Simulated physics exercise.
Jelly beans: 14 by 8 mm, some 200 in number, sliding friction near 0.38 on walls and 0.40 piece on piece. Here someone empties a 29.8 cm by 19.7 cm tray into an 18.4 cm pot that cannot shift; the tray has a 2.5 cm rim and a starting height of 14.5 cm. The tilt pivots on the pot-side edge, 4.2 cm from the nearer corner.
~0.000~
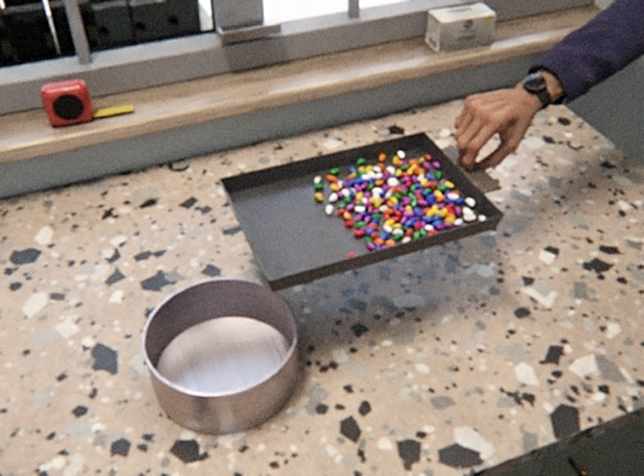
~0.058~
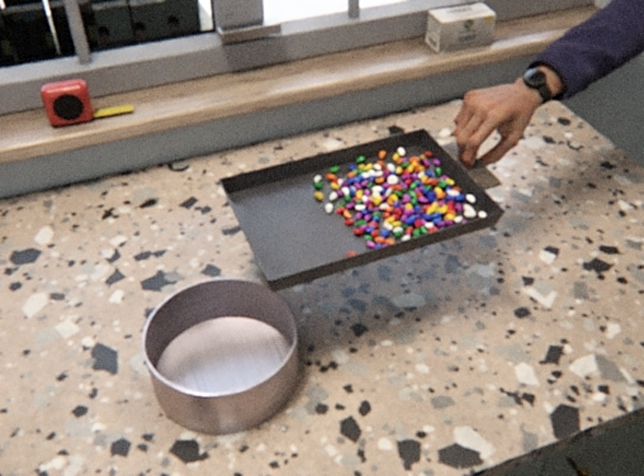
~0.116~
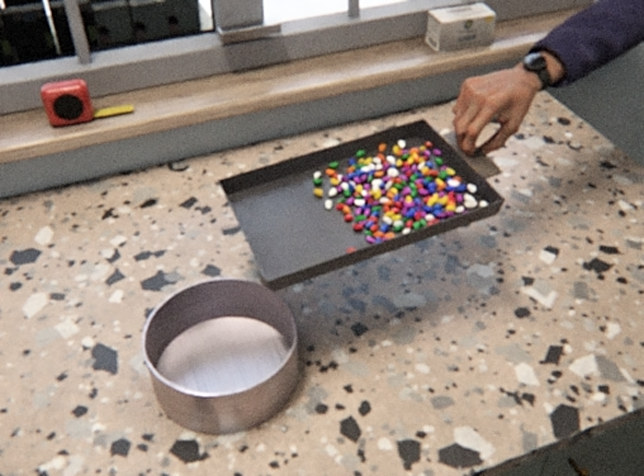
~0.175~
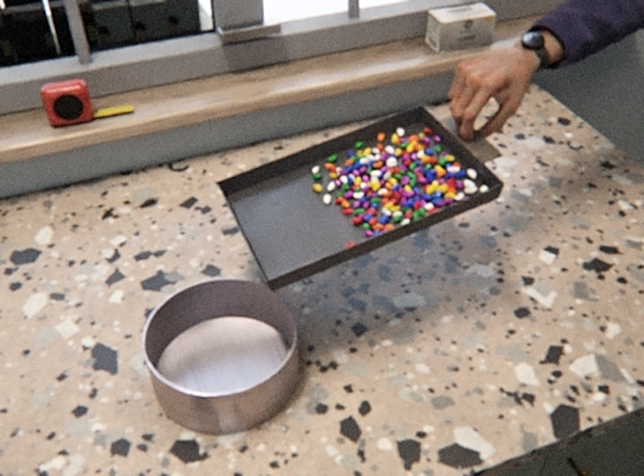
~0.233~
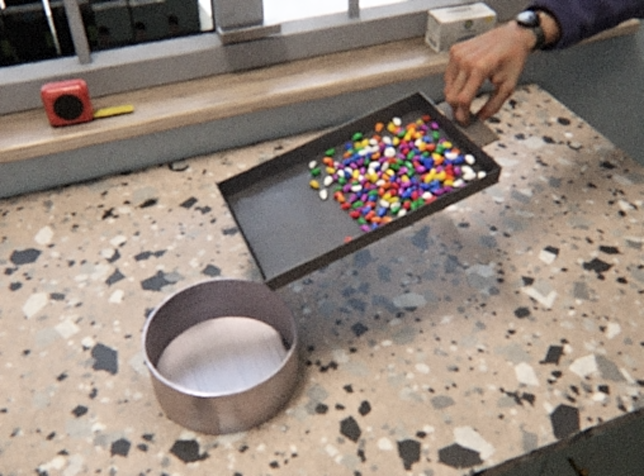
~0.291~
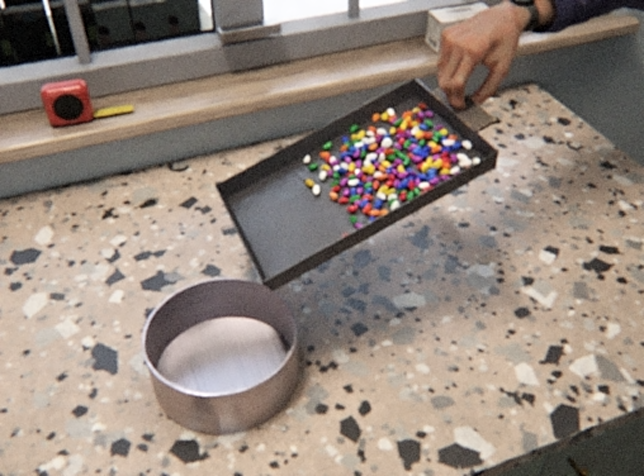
In the video, a hand at the right raises the far end of a dark tray of colourful jelly beans, tilting it increasingly toward an empty round metal pot on a speckled countertop, while the beans shift slightly left.
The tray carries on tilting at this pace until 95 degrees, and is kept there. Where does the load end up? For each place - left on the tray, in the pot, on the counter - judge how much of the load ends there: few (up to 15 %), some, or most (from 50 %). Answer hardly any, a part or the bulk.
Left on the tray: Hardly any; pot: A part; counter: The bulk.
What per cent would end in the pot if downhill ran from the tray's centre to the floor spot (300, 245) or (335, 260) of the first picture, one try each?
Estimate: Some 100 % and some 80 % respectively.
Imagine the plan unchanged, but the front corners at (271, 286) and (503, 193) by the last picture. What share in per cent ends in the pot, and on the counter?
In the pot: 80 per cent; on the counter: 20 per cent.
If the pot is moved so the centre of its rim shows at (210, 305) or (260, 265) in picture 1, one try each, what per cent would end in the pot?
60 and 65 %.
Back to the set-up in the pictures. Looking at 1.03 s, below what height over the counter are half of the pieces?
Roughly 12 centimetres.
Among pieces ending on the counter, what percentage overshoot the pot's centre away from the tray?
That comes to roughly 50 percent.
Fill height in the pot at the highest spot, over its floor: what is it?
Roughly 1.0 cm up.
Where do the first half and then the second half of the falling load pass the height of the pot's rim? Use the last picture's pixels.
Early: About (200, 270); late: About (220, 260).
Then, at 0.73 s, tilt 55 degrees; the tray holds 100 %, the pot 0 %.
After 1.03 s, tilt 80 degrees; the tray holds 50 %, the pot 20 %.
After 1.43 s, tilt 95 degrees; the tray holds 15 %, the pot 25 %.
At rest (2.6 s), tray 0 %, pot 30 %, counter 65 %.
